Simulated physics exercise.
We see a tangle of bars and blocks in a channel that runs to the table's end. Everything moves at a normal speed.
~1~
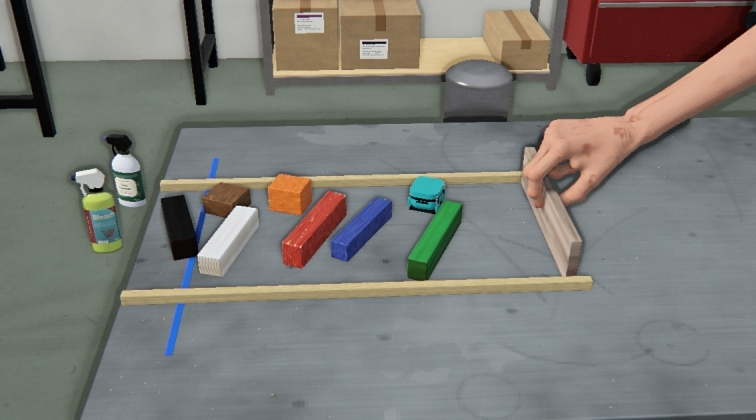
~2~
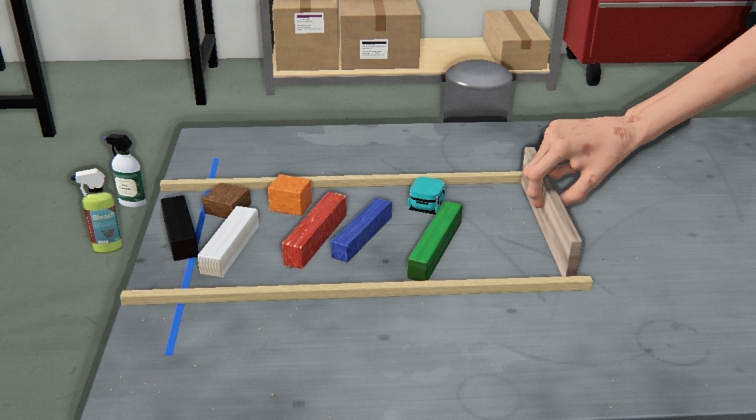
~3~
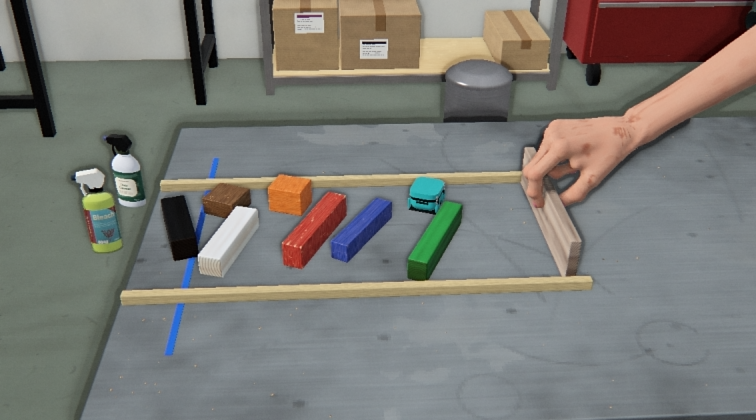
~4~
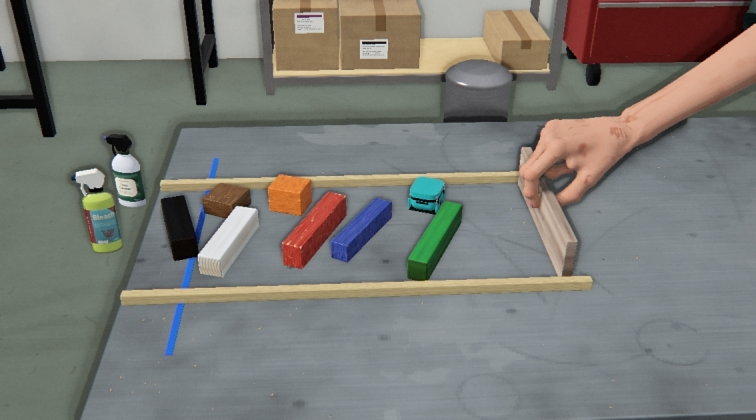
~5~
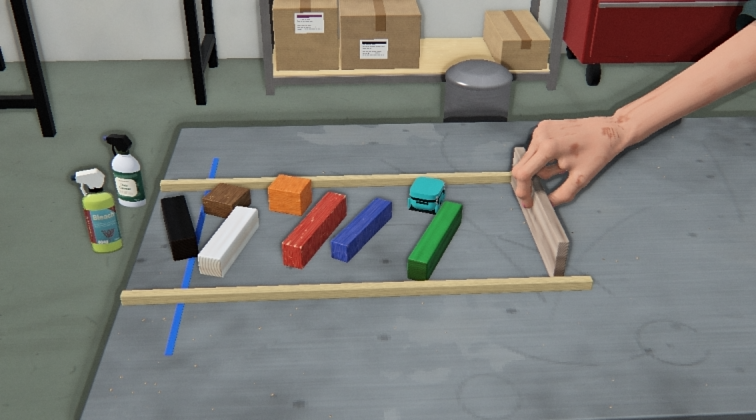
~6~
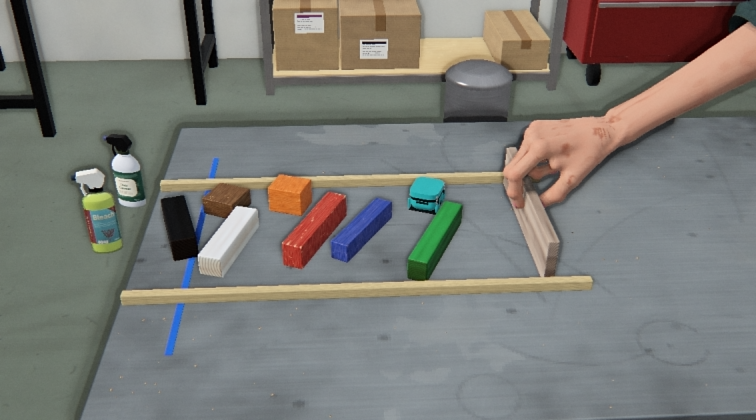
On a gray workshop table, colored blocks and sticks sat still between two wooden rails, some near a strip of blue tape, while a hand at the right slid a wooden board slightly left.
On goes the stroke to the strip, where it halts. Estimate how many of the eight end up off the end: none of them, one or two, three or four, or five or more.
Three or four.
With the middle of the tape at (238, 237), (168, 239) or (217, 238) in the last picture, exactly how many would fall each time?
Going through each try, you'd get 1, 6 and 2.
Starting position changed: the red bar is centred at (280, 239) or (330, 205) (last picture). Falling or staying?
Lab note - red bar, try one keeps its place, try two keeps its place.
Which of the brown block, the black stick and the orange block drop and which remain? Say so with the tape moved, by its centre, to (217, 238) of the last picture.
The brown block drops off; the black stick is lost; the orange block survives.
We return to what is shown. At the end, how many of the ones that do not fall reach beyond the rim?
Answer: 2.
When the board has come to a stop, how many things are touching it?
My count gives 2.
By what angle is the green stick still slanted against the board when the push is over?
The angle is some 0°.
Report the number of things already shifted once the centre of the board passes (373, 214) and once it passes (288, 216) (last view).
In order, the tallies are 4 and 7.
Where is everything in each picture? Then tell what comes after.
Black stick (179, 227); brown block (227, 201); white stick (230, 240); board (548, 209); tape (197, 238), in the first frame.
Brown block (227, 201); green stick (436, 240), in the second frame.
White stick (230, 240); turquoise case (427, 196), in the third frame.
Black stick (179, 227); orange block (290, 195), in the fourth frame.
Brown block (227, 201); board (537, 209), in the fifth frame.
Black stick (179, 227); brown block (227, 201); white stick (230, 240); board (528, 209); tape (197, 238), in the sixth frame.
Soon after, none off yet; black stick at rest near (179, 227); brown block at rest near (227, 201); white stick at rest near (230, 240).
In the end, the number that fall off is three or four; gone, white stick, brown block and black stick.
